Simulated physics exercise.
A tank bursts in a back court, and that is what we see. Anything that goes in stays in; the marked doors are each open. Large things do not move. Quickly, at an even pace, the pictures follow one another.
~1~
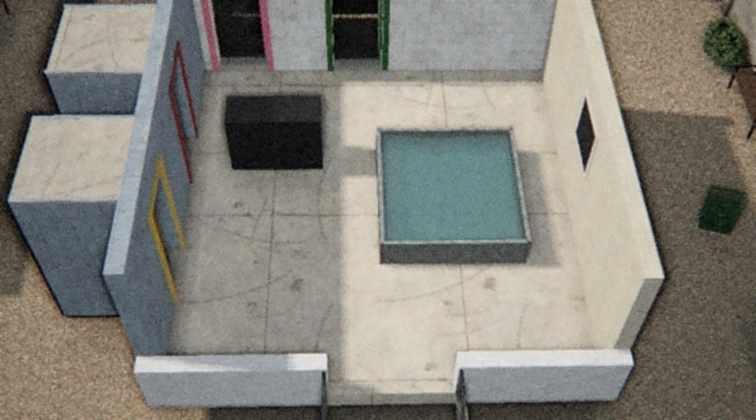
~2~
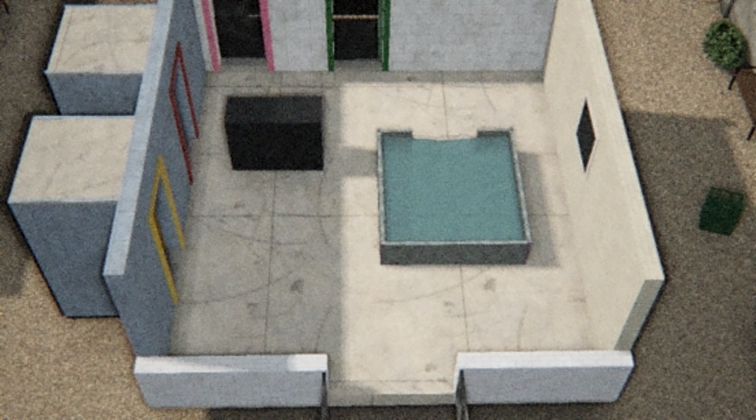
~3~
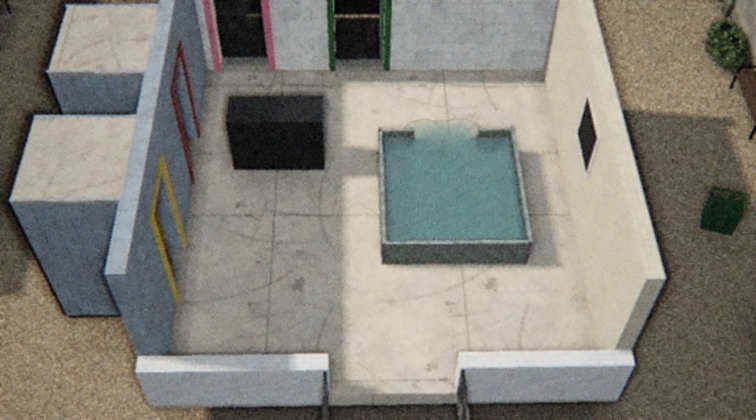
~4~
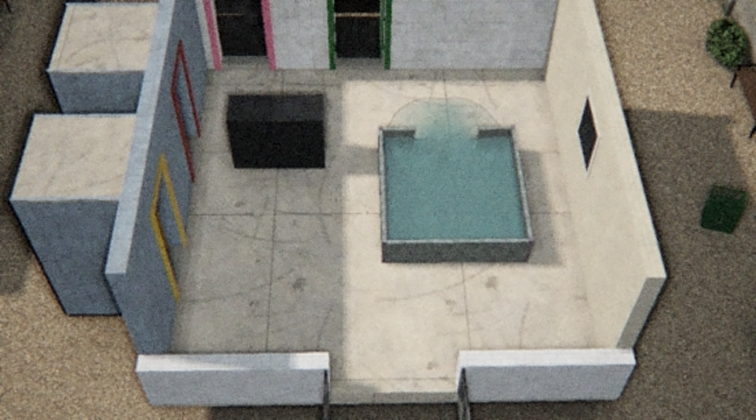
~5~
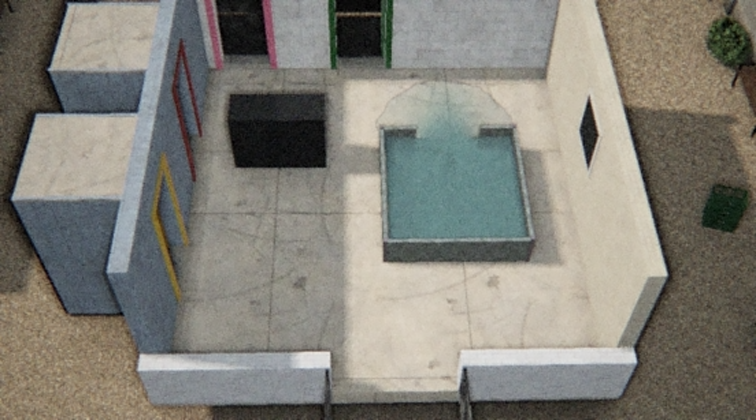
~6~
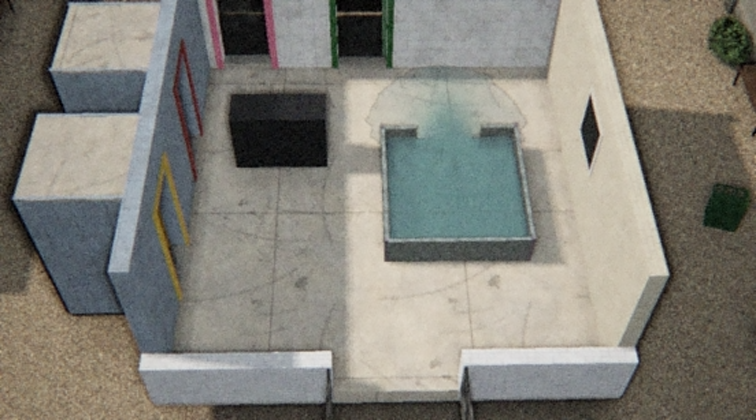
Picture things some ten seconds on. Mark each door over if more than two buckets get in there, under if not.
Green door - over; yellow door - under; red door - under; pink door - under.
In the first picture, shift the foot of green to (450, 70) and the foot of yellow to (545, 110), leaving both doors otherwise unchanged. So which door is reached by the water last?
The last to get wet is the red door.
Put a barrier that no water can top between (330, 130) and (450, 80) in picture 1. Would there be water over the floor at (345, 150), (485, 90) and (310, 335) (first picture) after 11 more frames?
As listed: Flooded, covered, free of water.
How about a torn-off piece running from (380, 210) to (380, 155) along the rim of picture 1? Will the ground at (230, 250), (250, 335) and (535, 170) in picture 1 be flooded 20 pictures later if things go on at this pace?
Taken in turn they're swamped, swamped and unwetted.
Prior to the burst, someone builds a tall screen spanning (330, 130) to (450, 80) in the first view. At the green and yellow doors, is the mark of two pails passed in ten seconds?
The green one falls short, the yellow one falls short.
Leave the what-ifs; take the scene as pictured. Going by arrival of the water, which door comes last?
The yellow-painted one.
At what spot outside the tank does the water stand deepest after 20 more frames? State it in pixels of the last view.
It should be roughly at (539, 77).
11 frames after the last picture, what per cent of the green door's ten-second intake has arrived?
Share by then: About 20 in a hundred.
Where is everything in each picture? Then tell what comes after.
The tank at (450, 186) is whole and still, in the first frame.
Water pours out on the tank's far side and has run to a hidden place, in the second frame.
Water pours out on the tank's far side and has run to (471, 125), in the third frame.
Water pours out on the tank's far side and has run to (462, 102), in the fourth frame.
The front is at (458, 85), out from the gap on the tank's far side, in the fifth frame.
The front is at (461, 68), out from the gap on the tank's far side, in the sixth frame.
A moment on, water covers 15 % of the floor; the green door wet at the sill, nothing in, the yellow door not reached, the red door not reached, the pink door not reached.
Next, water covers 20 % of the floor; the green door under two buckets in, the yellow door not reached, the red door not reached, the pink door not reached.
Then, water covers 35 % of the floor; the green door over two buckets in, the yellow door not reached, the red door not reached, the pink door wet at the sill, nothing in.
Later, water covers 55 % of the floor; the green door over two buckets in, the yellow door wet at the sill, nothing in, the red door under two buckets in, the pink door wet at the sill, nothing in.
In the end, water covers 90 % of the floor; the green door over two buckets in, the yellow door wet at the sill, nothing in, the red door under two buckets in, the pink door under two buckets in.
